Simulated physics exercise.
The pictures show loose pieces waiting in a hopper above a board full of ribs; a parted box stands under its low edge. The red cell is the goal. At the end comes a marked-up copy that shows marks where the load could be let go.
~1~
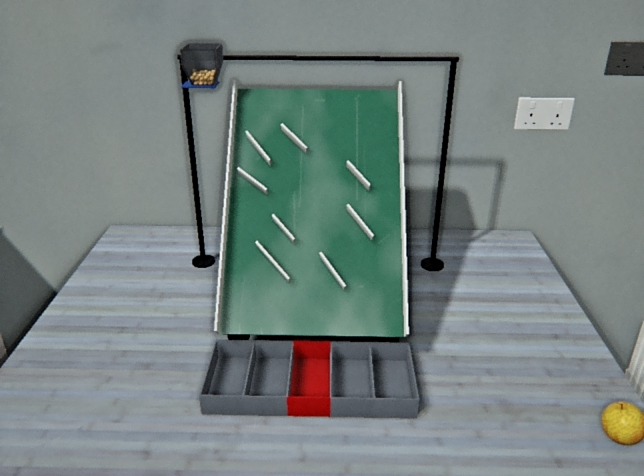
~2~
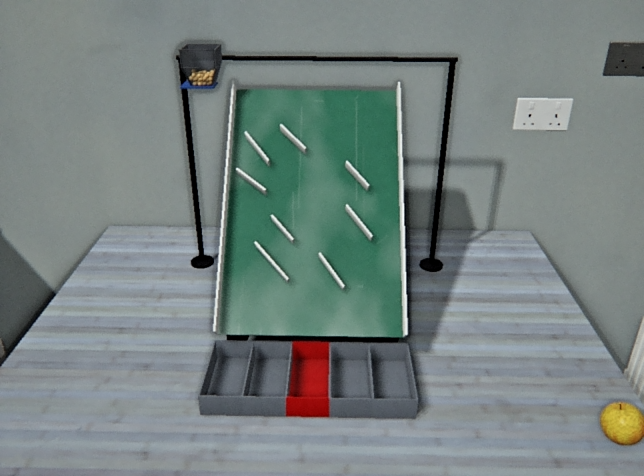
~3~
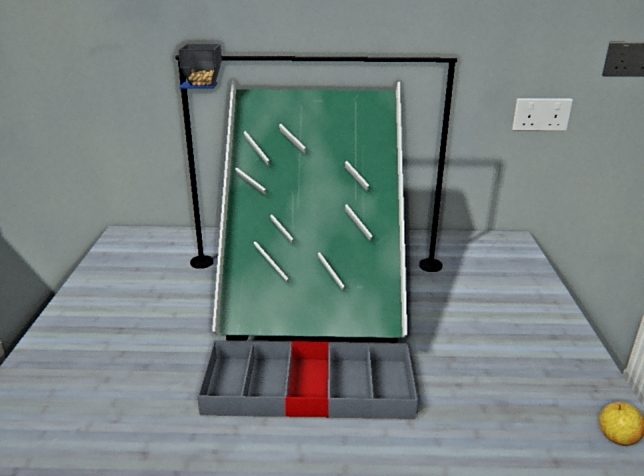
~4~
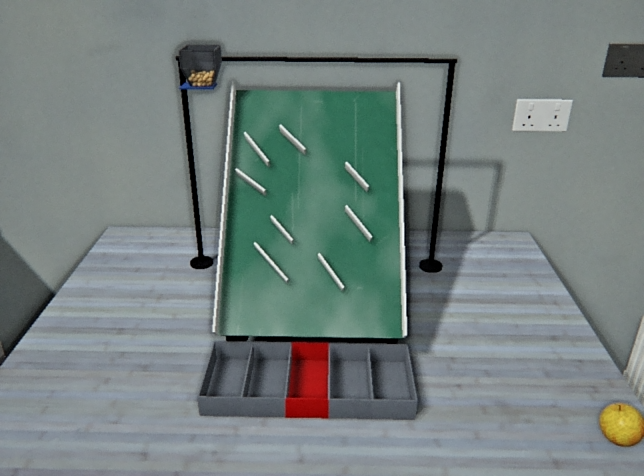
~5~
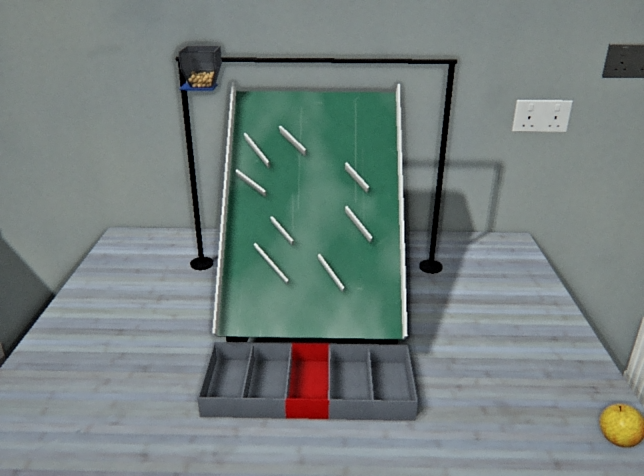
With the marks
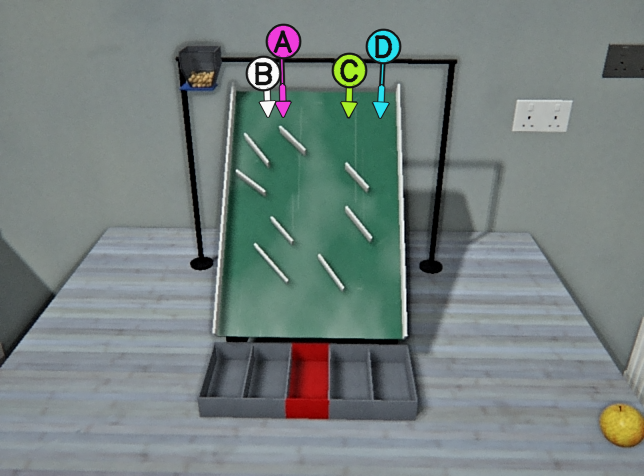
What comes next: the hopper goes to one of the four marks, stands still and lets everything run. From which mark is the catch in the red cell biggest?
Go for B.
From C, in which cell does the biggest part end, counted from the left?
The fifth.
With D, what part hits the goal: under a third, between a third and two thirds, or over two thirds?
Under a third.
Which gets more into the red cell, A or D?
That is mark A.
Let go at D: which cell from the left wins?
The fifth.
On the marked copy, mark A meets the board at (283, 111); mark B meets the board at (267, 111); mark C meets the board at (348, 111); mark D meets the board at (380, 112).
Choosing A, about a quarter in the red cell, most in other cells, a stray few outside the box.
Choosing B, about half in the red cell, about half in other cells.
Choosing C, a small part in the red cell, most in other cells, a small part outside the box.
Choosing D, none in the red cell, nearly all in other cells, a small part outside the box.
